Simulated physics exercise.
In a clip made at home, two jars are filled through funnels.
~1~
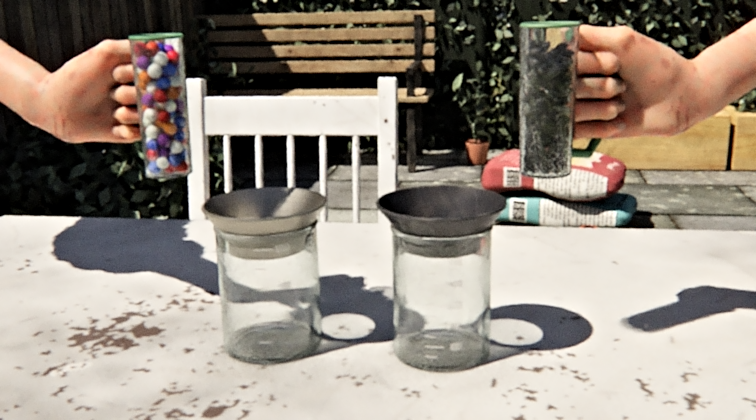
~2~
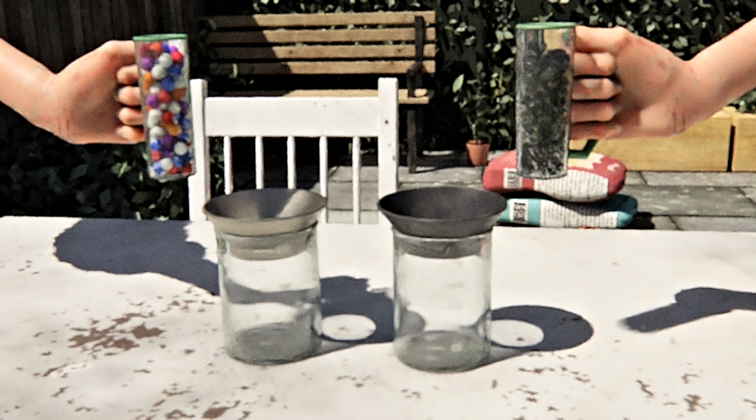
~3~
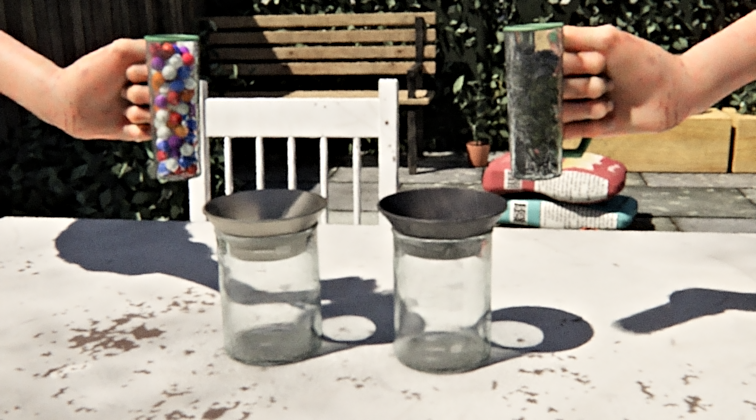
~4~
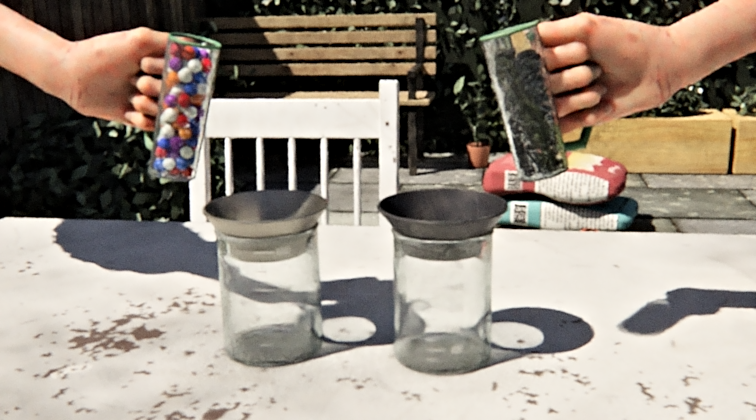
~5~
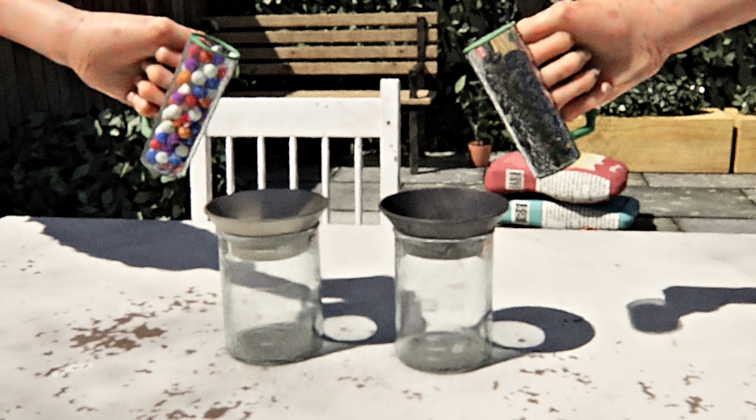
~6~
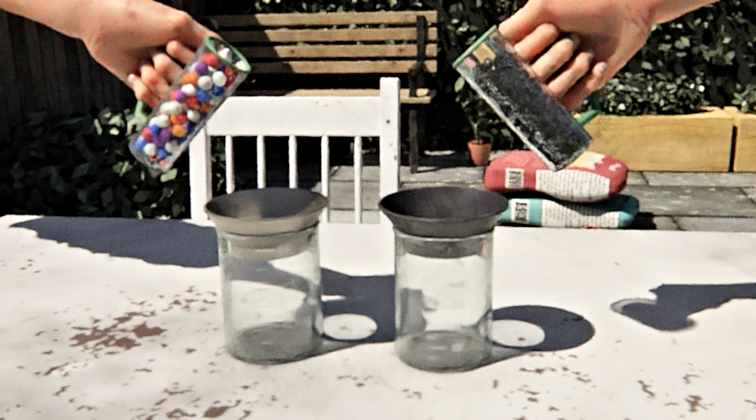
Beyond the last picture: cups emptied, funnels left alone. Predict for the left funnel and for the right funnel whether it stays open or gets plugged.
Left funnel: Open. Right funnel: Open.
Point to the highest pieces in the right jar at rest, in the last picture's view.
About (418, 322).
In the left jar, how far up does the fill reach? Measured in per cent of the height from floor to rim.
20 per cent or so.
Then, 0.24 s later than the last frame, left, every one still in the cup; right, every one still in the cup.
Then, 0.55 s later than the last frame, left, every one still in the cup; right, every one still in the cup.
Then, 0.89 s later than the last frame, left, roughly two thirds still in the cup, roughly a quarter in or over the funnel, about a tenth down in the jar; right, almost all still in the cup, just a few in or over the funnel.
When it is over, left, every one down in the jar; right, every one down in the jar.
